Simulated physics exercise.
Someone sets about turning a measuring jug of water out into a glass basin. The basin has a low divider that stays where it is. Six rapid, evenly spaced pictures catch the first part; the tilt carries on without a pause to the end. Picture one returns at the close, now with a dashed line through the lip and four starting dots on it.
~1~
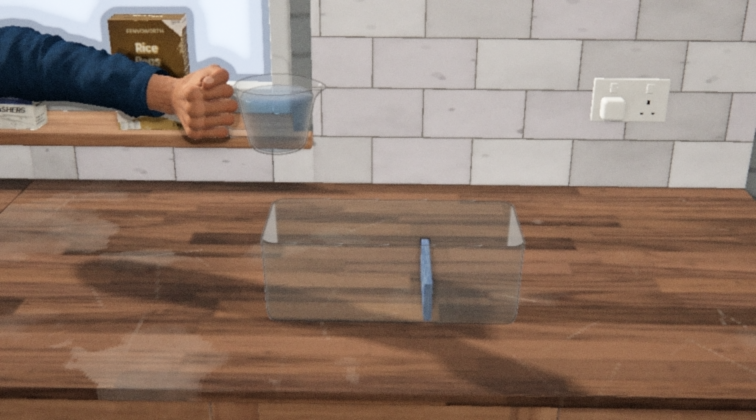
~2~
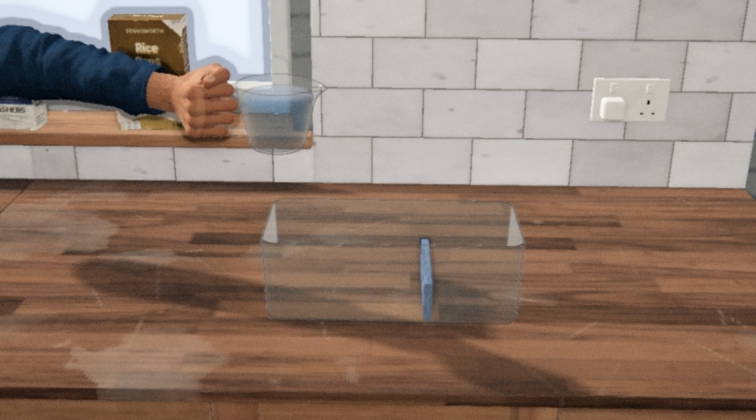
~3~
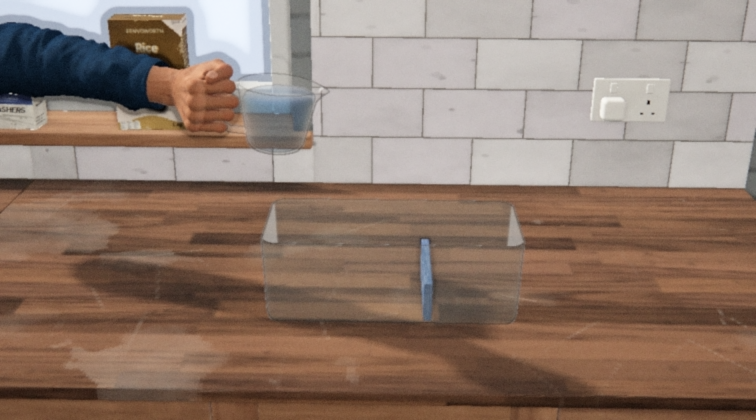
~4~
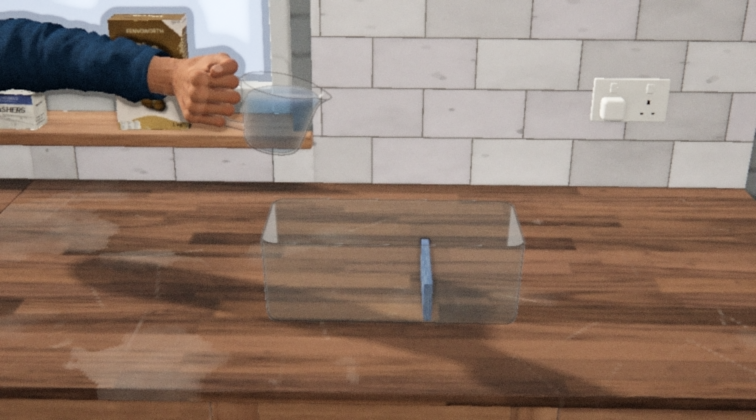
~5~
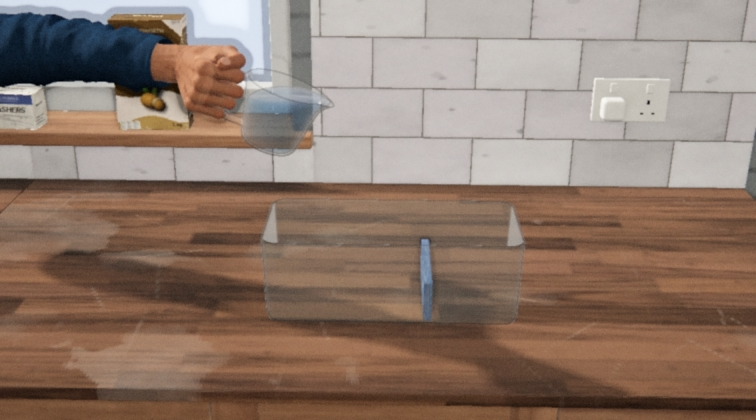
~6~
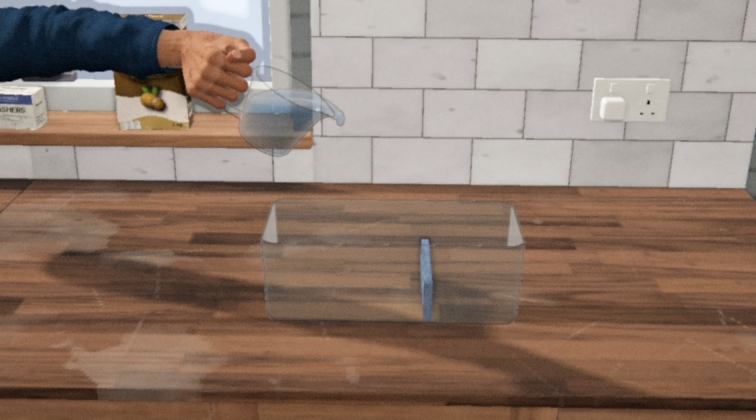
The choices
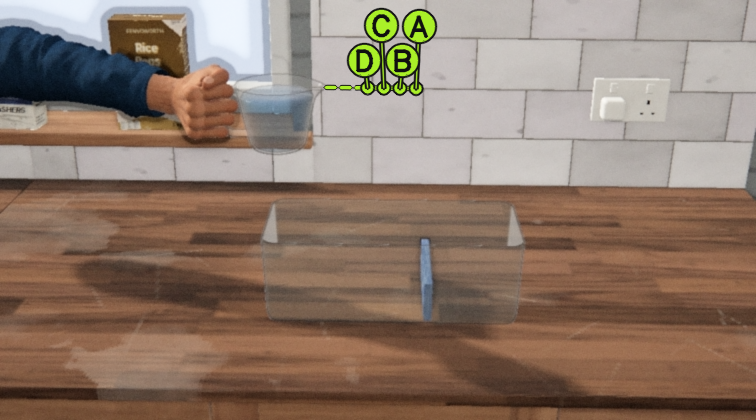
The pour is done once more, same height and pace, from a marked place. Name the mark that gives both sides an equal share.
Take C.
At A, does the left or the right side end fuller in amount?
The right one.
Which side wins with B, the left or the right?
The right side.
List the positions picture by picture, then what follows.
Upright, lip at (326, 87); basin from (267, 317) to (516, 321); top of the wall at (427, 260); nothing has left yet, in the first frame.
Upright, lip at (326, 88); nothing has left yet, in the second frame.
Tipped about 5°, lip at (328, 92); nothing has left yet, in the third frame.
Tipped about 12°, lip at (331, 97); nothing has left yet, in the fourth frame.
Tipped about 20°, lip at (333, 105); nothing has left yet, in the fifth frame.
Tipped about 30°, lip at (334, 115); water is over the lip, down to (341, 124), in the sixth frame.
In lime, A at (416, 88); B at (399, 88); C at (383, 88); D at (367, 87).
If A is chosen, about 10 % ends left of the wall and 88 % right of it.
If B is chosen, about 24 % ends left of the wall and 75 % right of it.
If C is chosen, about 57 % ends left of the wall and 43 % right of it.
If D is chosen, about 89 % ends left of the wall and 8 % right of it; 3 % is lost outside.
